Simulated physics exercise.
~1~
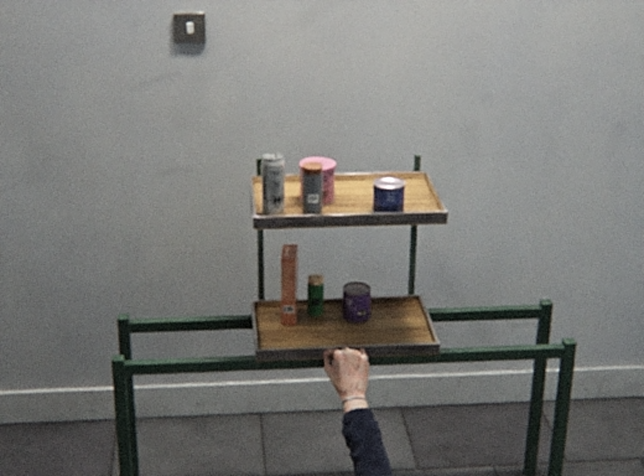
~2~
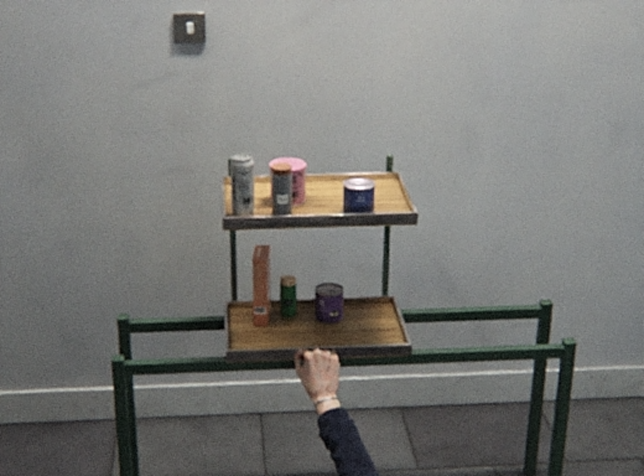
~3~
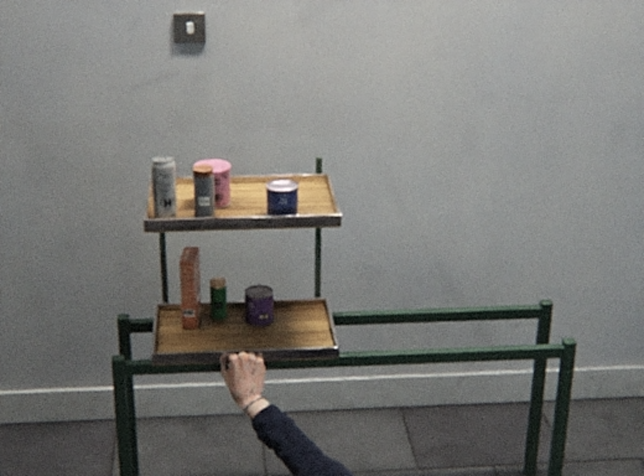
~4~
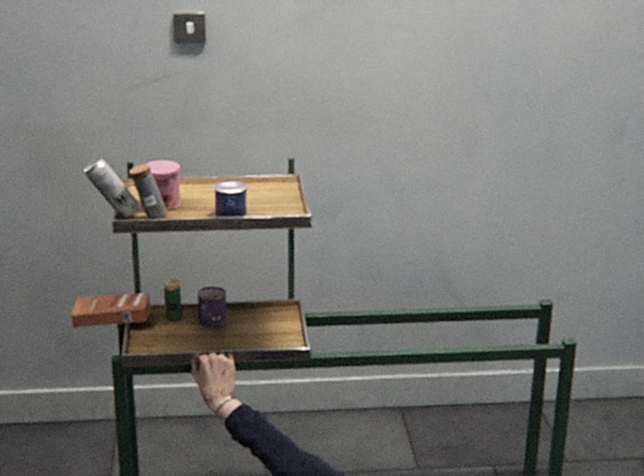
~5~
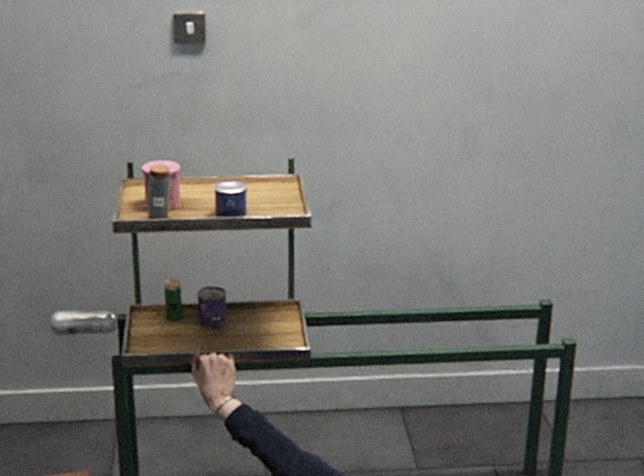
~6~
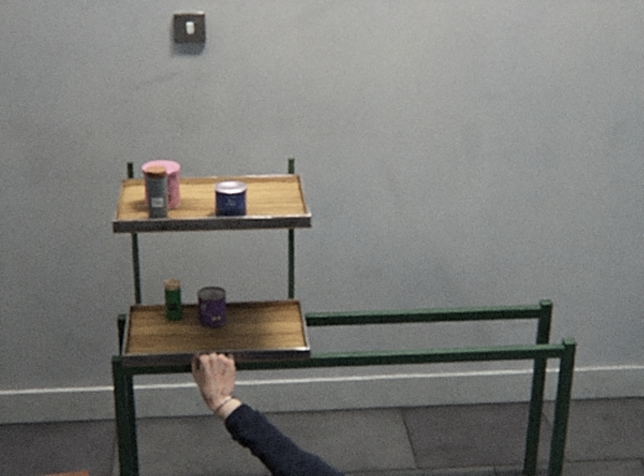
A hand in a dark sleeve grips the front of a two-level wooden tray on green rails, seen from the front and slightly above against a grey wall. The upper level holds a white can, a grey shaker, a pink tin and a blue tin; below stand a tall orange packet, a green shaker and a purple tin. The tray slides left, gathering speed, and stops at the rails' left end. The white can and grey shaker lean left while the packet tips over the edge. The can and packet fall off, but the grey shaker rocks upright and stays aboard with the rest.
